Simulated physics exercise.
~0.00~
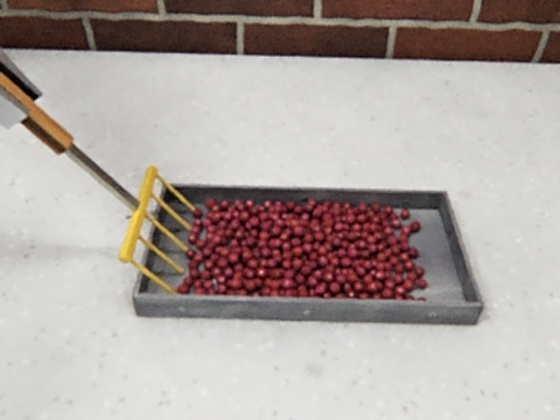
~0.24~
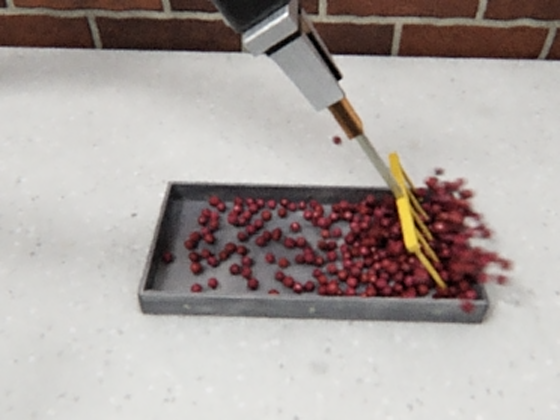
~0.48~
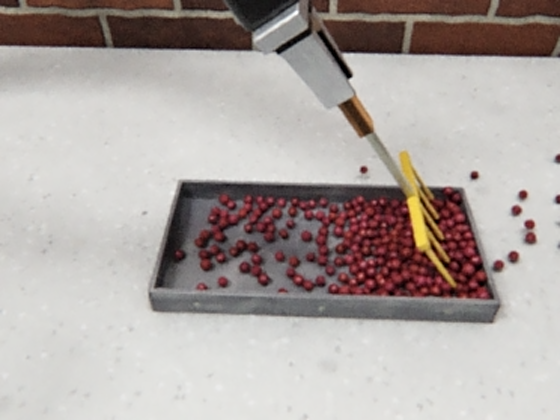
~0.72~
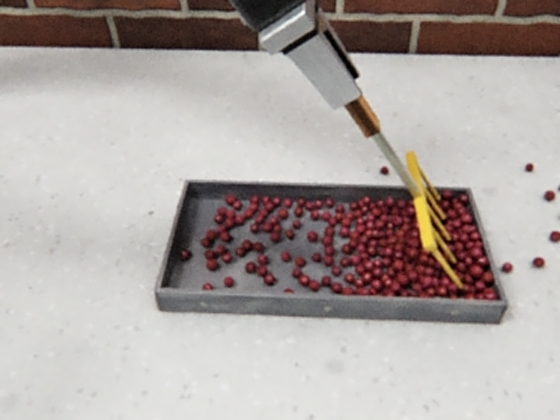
On a pale tabletop, a robot arm rakes red beads right, spilling some over the tray's edge.
